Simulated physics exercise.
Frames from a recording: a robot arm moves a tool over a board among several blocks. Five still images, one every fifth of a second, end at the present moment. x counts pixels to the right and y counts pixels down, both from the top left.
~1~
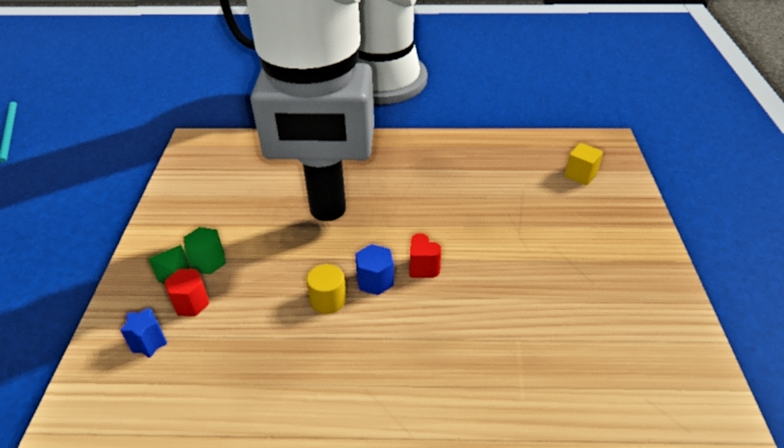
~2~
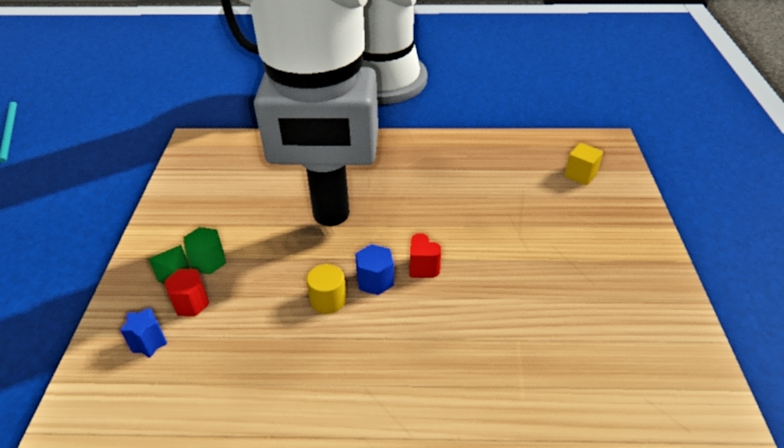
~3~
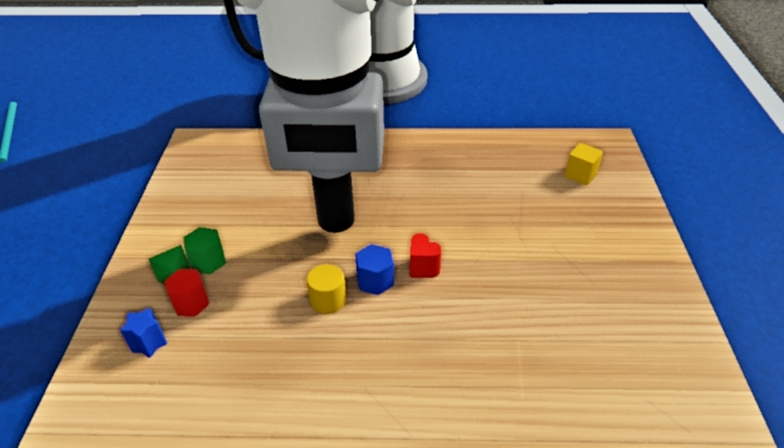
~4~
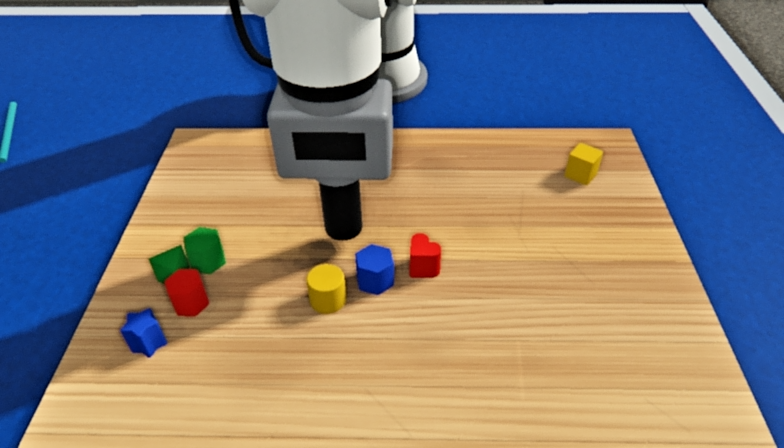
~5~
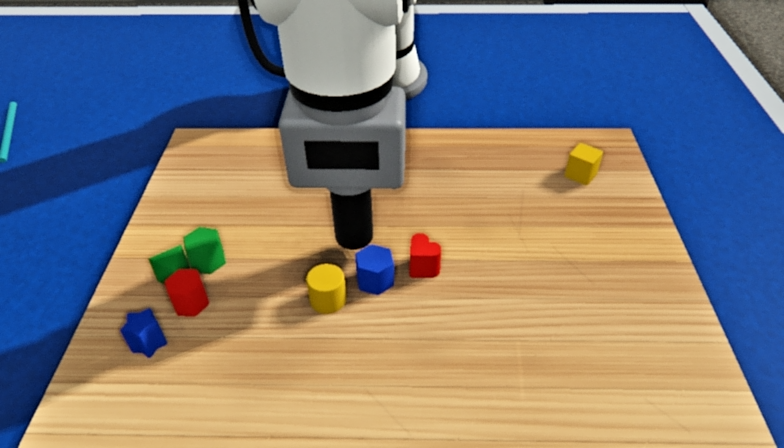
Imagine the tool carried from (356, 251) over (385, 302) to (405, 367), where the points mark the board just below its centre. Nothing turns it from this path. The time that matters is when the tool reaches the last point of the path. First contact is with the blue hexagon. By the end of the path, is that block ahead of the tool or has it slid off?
In front, I predict.
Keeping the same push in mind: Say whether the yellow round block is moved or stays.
The result: It stays put.
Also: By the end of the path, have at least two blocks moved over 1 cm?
The answer is no.
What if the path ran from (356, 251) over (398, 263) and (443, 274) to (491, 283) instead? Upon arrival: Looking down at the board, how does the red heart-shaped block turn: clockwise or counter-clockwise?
Looking down on the board, it turns clockwise.
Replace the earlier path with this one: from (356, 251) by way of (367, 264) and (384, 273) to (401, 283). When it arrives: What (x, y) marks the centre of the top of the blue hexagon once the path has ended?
It comes to (401, 292).
The first path, step by step. One third of the way, tool at (374, 271); blue hexagon at (390, 289).
Two thirds of the way, tool at (395, 309); blue hexagon at (411, 331), turned 15° clockwise.
At the end, tool at (405, 354); yellow round block in place; blue hexagon at (429, 379).
